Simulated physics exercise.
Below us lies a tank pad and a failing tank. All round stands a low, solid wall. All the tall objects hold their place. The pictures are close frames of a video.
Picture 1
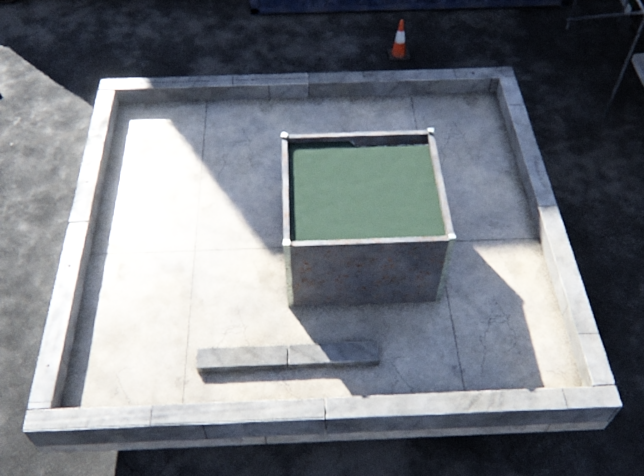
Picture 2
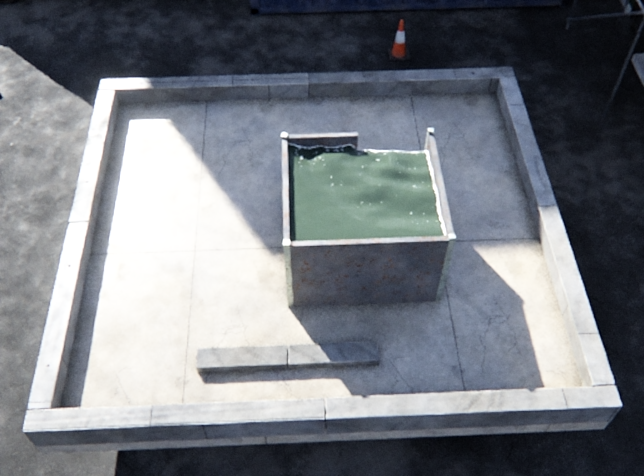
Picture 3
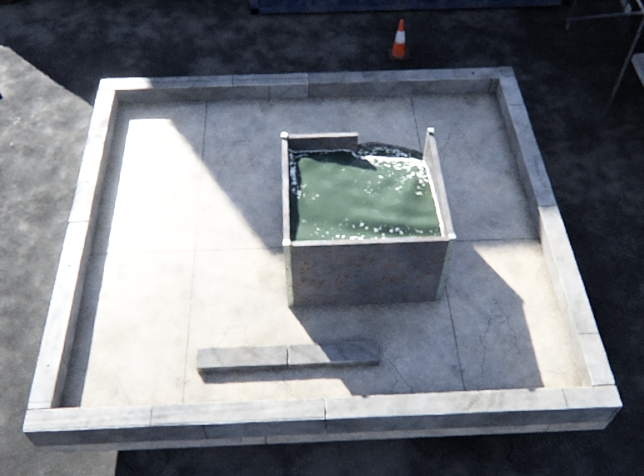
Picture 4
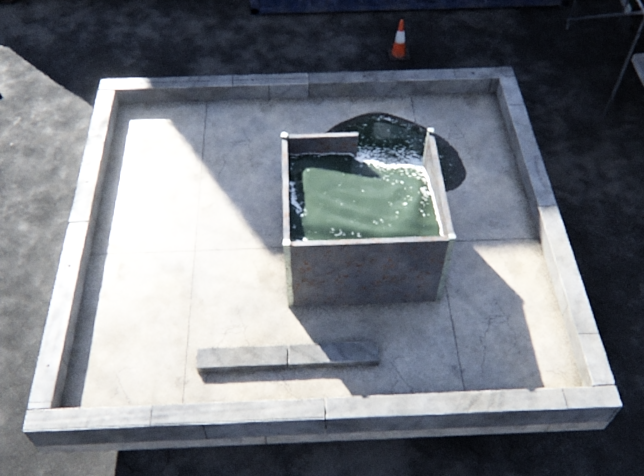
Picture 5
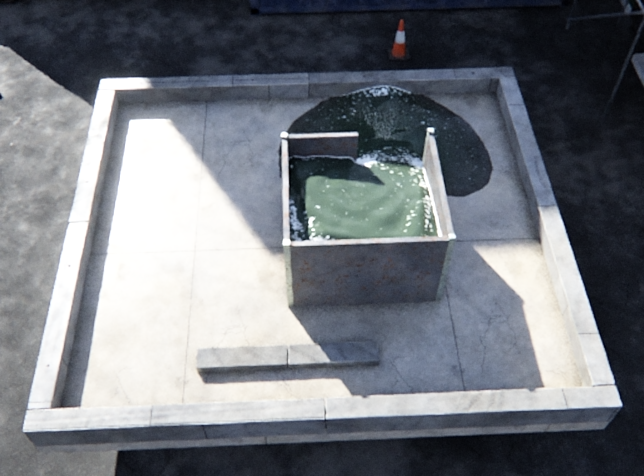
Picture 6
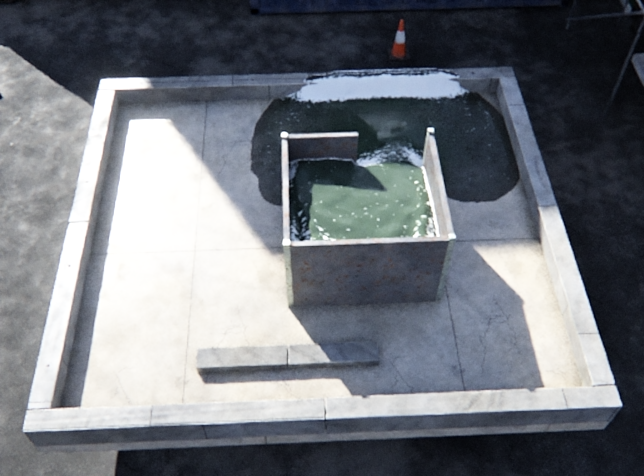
A pale concrete pad ringed by a low solid wall is seen from high above on dark ground, the view staying still. A square, open-topped tank of green water stands right of centre, with a low block in front of it and an orange and white cone beyond the far wall. The tank's far side opens at the right, and water pours out, spreading in a dark sheet and foaming white along the far wall.
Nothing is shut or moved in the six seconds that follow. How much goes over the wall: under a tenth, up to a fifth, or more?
The share lost is a tenth to a fifth.
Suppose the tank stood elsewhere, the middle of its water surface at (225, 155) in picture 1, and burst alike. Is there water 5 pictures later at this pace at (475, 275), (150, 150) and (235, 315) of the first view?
As listed: Free of water, covered, dry.
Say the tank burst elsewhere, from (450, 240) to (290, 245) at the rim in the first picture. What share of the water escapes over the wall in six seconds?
I make it 28 per cent.
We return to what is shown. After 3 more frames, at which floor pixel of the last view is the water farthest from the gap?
Close to (194, 102).
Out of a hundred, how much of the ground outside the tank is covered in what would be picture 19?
Roughly 45 per cent.
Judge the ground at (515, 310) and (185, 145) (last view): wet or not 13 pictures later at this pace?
One after the other: Not flooded, under water.
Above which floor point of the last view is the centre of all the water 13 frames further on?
Around (349, 174).
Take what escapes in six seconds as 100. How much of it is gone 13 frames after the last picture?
I make it 90 per cent.
A moment on, water covers 30 % of the floor; the low wall has let 1 % over.
Next, water covers 30 % of the floor; the low wall has let 3 % over.
Then, water covers 40 % of the floor; the low wall has let 14 % over.
Later, water covers 65 % of the floor; the low wall has let 15 % over.
In the end, water covers 80 % of the floor; the low wall has let 15 % over.
